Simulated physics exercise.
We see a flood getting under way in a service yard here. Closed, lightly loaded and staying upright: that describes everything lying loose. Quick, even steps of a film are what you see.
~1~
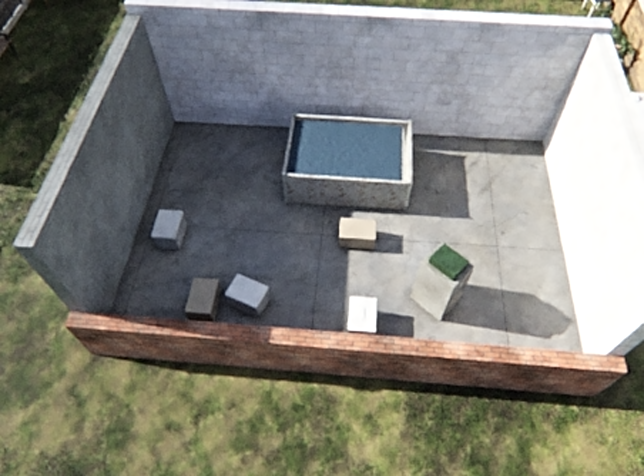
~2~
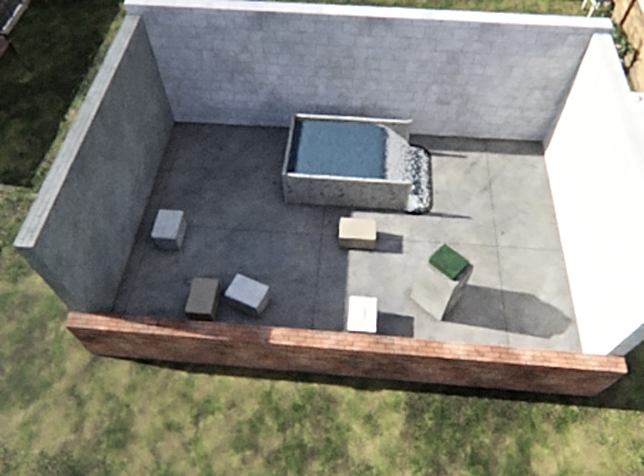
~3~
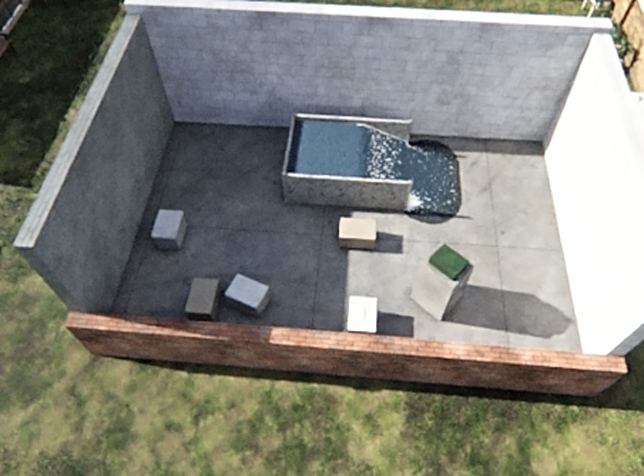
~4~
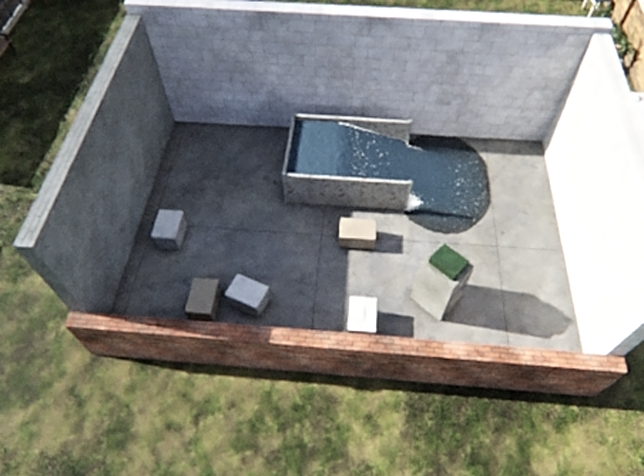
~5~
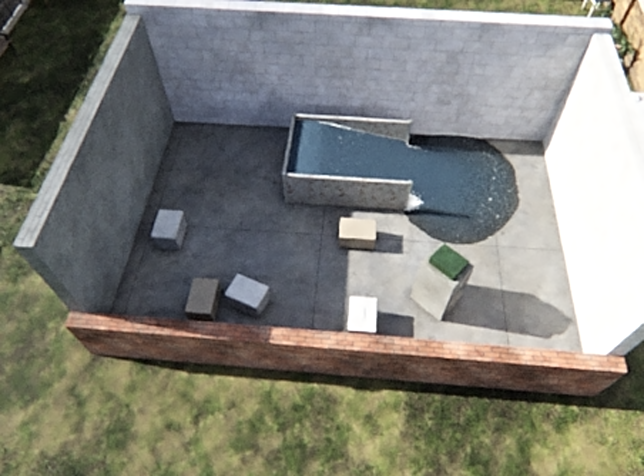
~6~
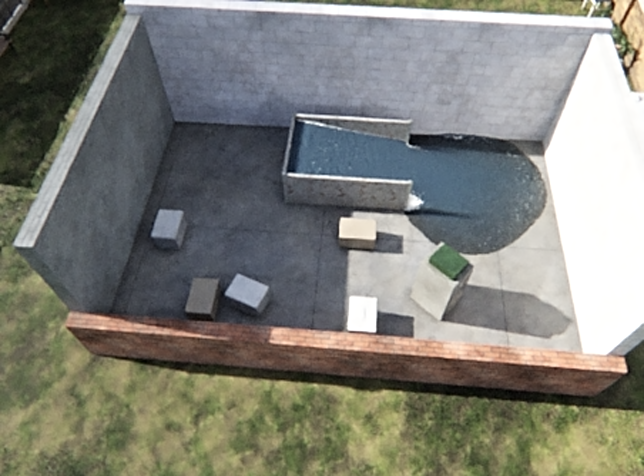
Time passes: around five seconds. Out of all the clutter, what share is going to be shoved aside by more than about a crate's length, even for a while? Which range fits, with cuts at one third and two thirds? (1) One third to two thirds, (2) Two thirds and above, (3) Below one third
(3) Below one third.
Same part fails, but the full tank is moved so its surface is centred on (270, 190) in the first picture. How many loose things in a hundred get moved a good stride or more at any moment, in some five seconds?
Estimate: Near 20 per cent of them.
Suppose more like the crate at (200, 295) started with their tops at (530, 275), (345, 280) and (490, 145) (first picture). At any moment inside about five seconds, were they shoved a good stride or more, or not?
So, in order, the copies go a long way, nowhere much, a long way.
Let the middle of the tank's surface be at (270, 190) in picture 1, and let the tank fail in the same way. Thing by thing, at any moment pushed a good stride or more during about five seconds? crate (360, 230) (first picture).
I reckon it made the full stretch.
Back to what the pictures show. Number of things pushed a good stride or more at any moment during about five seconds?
My tally gives 1.
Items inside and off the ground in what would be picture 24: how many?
By my count, 0.
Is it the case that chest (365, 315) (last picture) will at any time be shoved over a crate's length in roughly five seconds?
Over that mark.
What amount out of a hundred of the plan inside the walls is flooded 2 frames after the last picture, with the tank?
Roughly 30 per cent.
A moment on, 0 of 5 are well off their spots; 0 afloat.
Next, 0 of 5 are well off their spots; 0 afloat.
Later, 0 of 5 are well off their spots; 0 afloat.
In the end, 1 of 5 are well off their spots, and 1 have been at some point; 0 afloat.
